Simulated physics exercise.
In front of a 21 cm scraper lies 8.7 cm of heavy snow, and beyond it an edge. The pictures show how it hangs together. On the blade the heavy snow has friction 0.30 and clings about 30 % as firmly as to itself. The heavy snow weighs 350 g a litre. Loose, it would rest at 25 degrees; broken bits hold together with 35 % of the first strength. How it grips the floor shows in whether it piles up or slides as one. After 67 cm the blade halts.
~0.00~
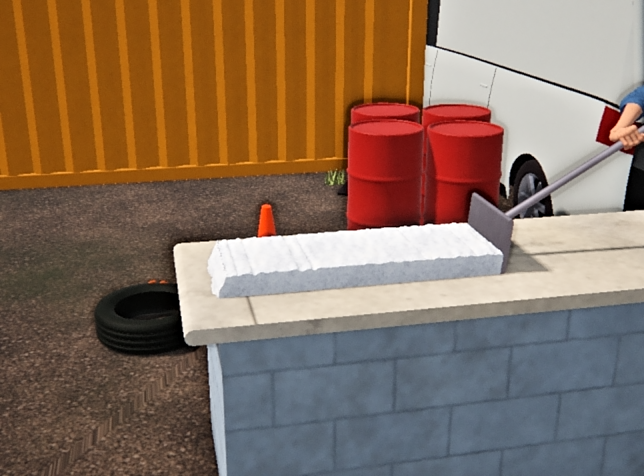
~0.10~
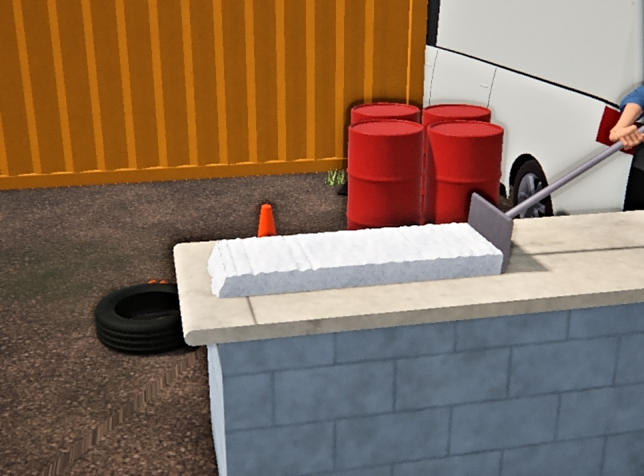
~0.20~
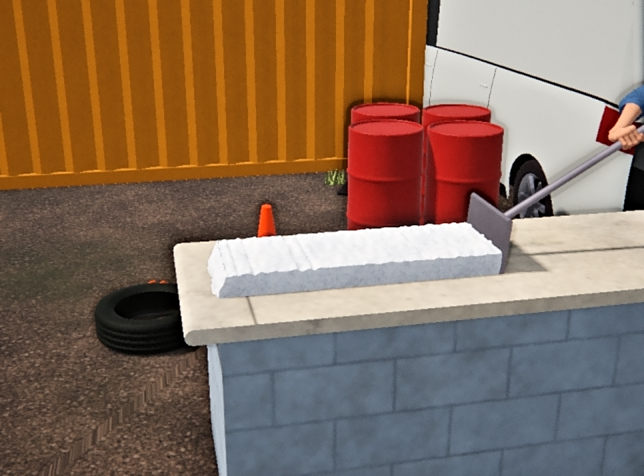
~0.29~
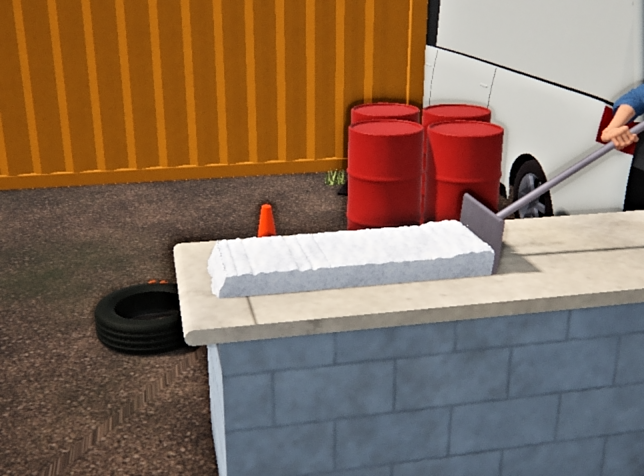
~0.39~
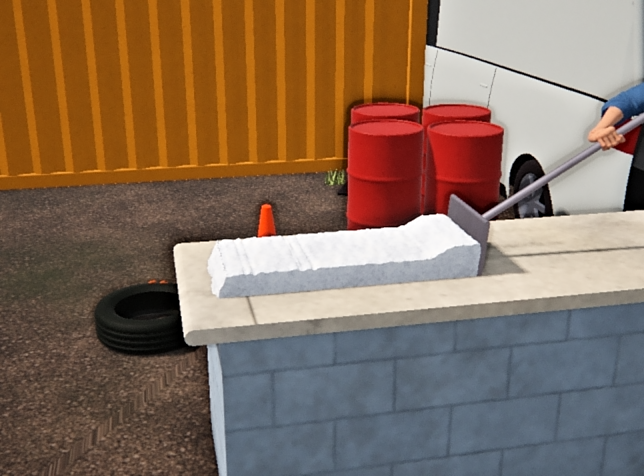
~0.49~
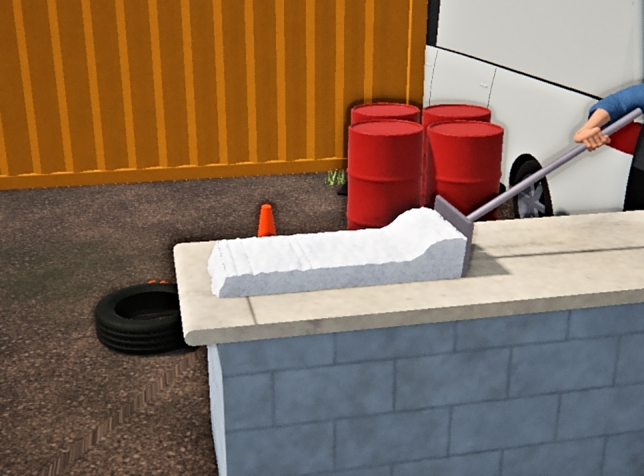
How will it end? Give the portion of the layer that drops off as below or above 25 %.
It comes out below 25 %.
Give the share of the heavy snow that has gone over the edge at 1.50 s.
About 10 %.
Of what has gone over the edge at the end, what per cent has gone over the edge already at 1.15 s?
About 0 %.
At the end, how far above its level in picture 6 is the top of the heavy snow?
Roughly 4.5 cm.
After 0.79 s, 0 % has gone over the edge.
After 1.15 s, 0 % has gone over the edge.
After 1.50 s, 10 % has gone over the edge.
After 1.85 s, 15 % has gone over the edge.
After 1.95 s, 15 % has gone over the edge.
